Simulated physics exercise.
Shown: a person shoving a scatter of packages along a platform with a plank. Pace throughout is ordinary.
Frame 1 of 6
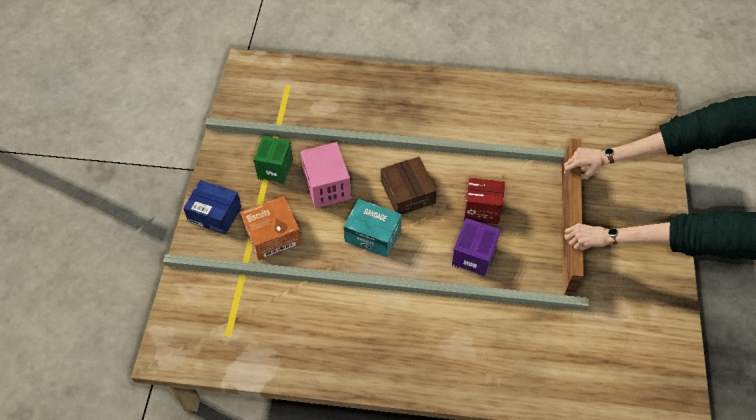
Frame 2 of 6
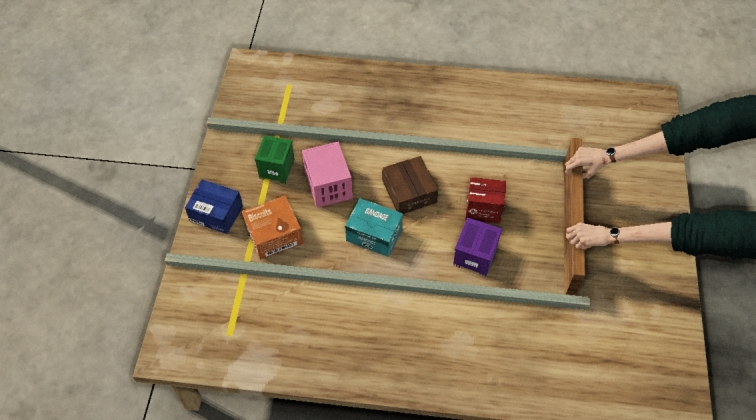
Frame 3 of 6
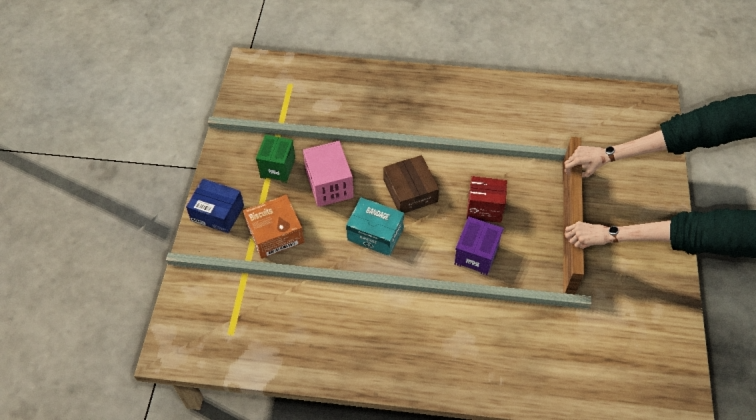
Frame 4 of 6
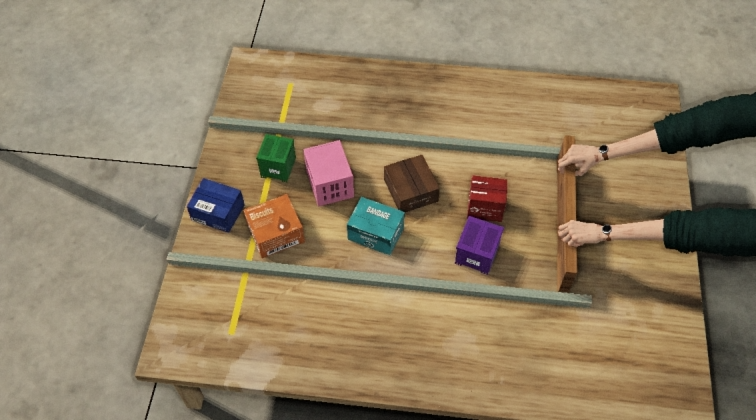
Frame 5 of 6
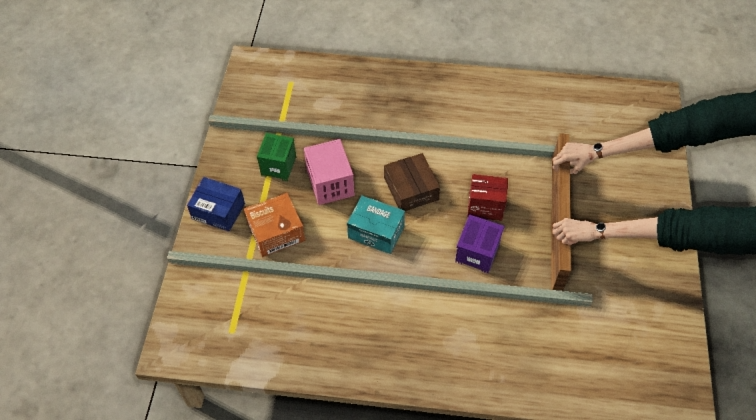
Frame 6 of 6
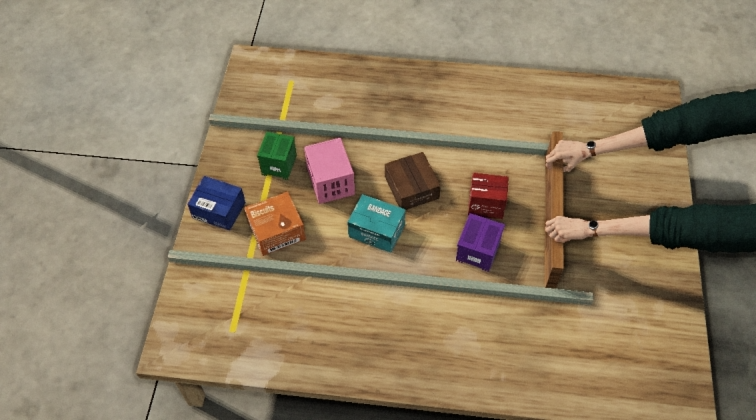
A wooden plank, held upright by two hands in dark green sleeves, slides slightly left between two rails on a wooden table, while the scattered colourful boxes ahead of it, some near a yellow line, stay virtually still.
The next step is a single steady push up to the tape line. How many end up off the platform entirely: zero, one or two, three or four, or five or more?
Three or four.
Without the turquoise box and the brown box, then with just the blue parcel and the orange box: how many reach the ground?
1 in the first case, 2 in the second.
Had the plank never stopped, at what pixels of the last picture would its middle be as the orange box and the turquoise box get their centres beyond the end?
Middle: Roughly (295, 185); roughly (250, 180).
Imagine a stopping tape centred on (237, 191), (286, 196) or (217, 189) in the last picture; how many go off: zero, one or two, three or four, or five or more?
More than four; 3 or 4; five or more.
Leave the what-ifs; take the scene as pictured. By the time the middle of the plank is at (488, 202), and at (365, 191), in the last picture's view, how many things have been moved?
Counting first: 2, next 8.
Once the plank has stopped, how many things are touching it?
That makes 2.
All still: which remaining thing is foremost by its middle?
The one is the turquoise box.
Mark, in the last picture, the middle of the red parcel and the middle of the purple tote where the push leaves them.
The red parcel comes to rest at (248, 175), and the purple tote comes to rest at (237, 222).
A little later, none off yet; blue parcel at rest near (217, 203); green tote at rest near (278, 156); orange box at rest near (275, 224).
Next, none off yet; blue parcel at rest near (217, 203); green tote shifted a little near (267, 152); orange box shifted a little near (270, 223).
Later still, none off yet; blue parcel tilted well over near (169, 193); green tote shifted well along near (210, 131); orange box shifted about its own width near (207, 211).
When it is over, the number that fall off is three or four; down, pink crate, orange box, green tote and blue parcel.
